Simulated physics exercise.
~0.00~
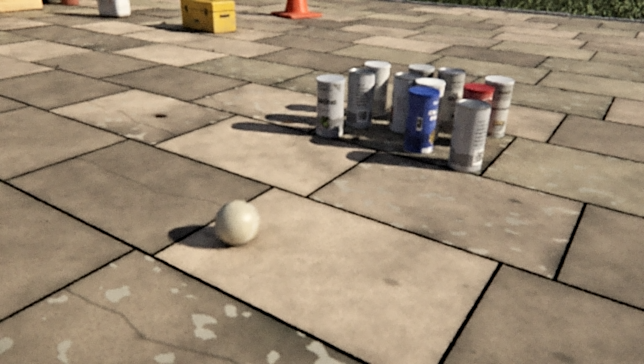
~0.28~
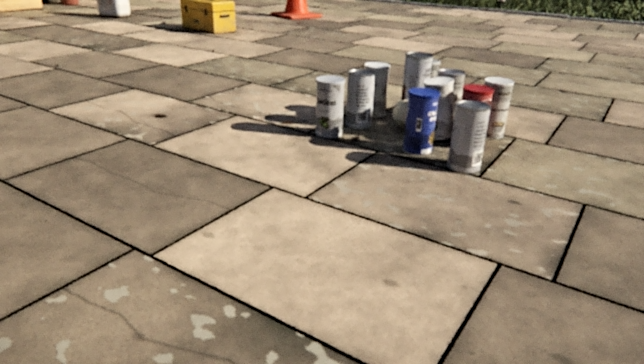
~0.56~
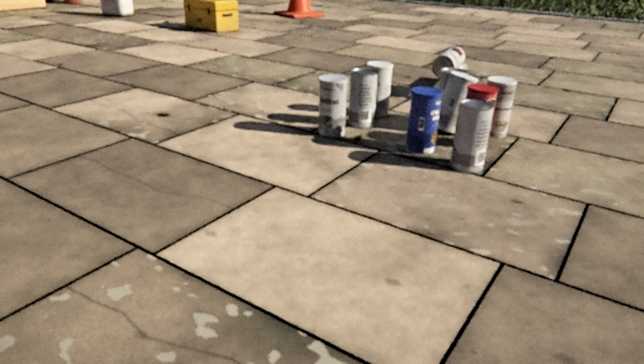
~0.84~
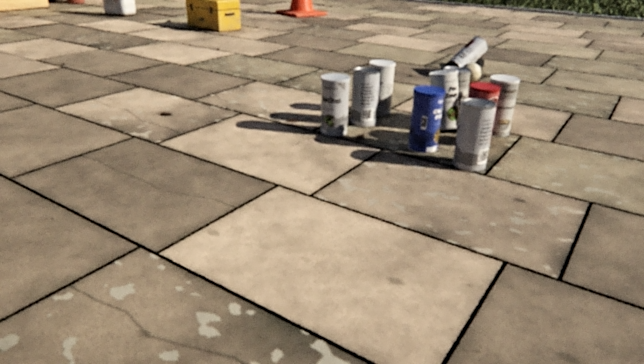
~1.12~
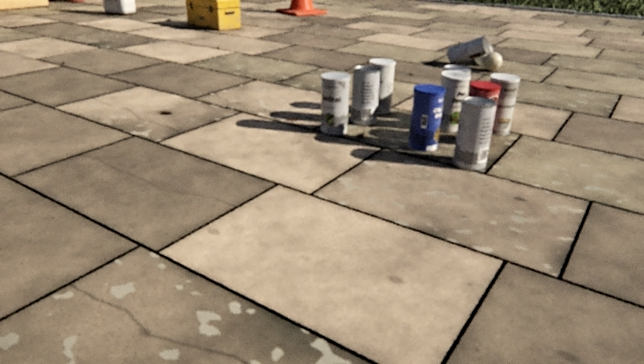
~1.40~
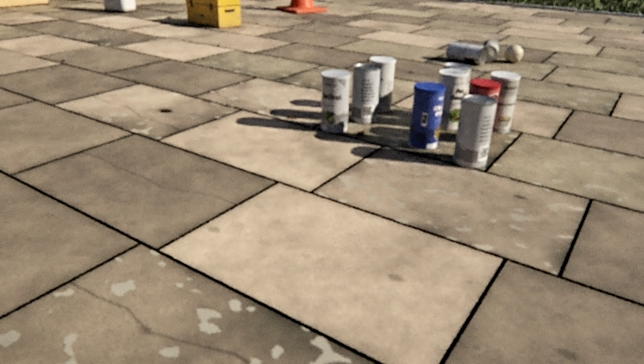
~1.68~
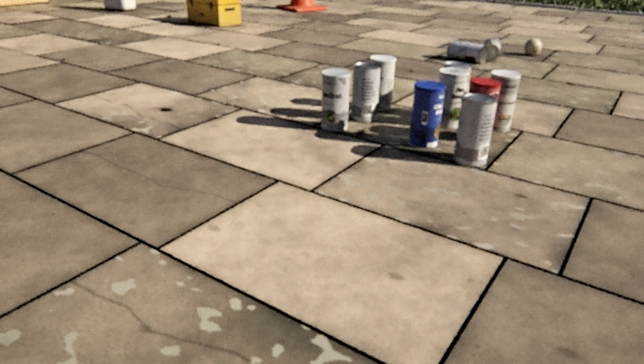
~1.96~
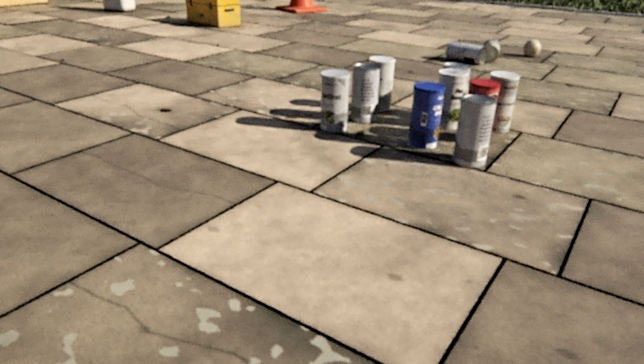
On a sunlit terrace of worn stone slabs, seen from slightly above through a gently swaying camera, a cluster of tall grey canisters stands right of centre, with a blue one at the front and a red-topped one beside it. A yellow box and an orange cone sit at the far edge. A pale ball rolls from the left foreground into the group. Canisters toward the back tip and topple behind the others, and the ball emerges beyond them, rolling right. It ends on the slabs near the fallen canisters, while the blue and red ones still stand among most of the group.
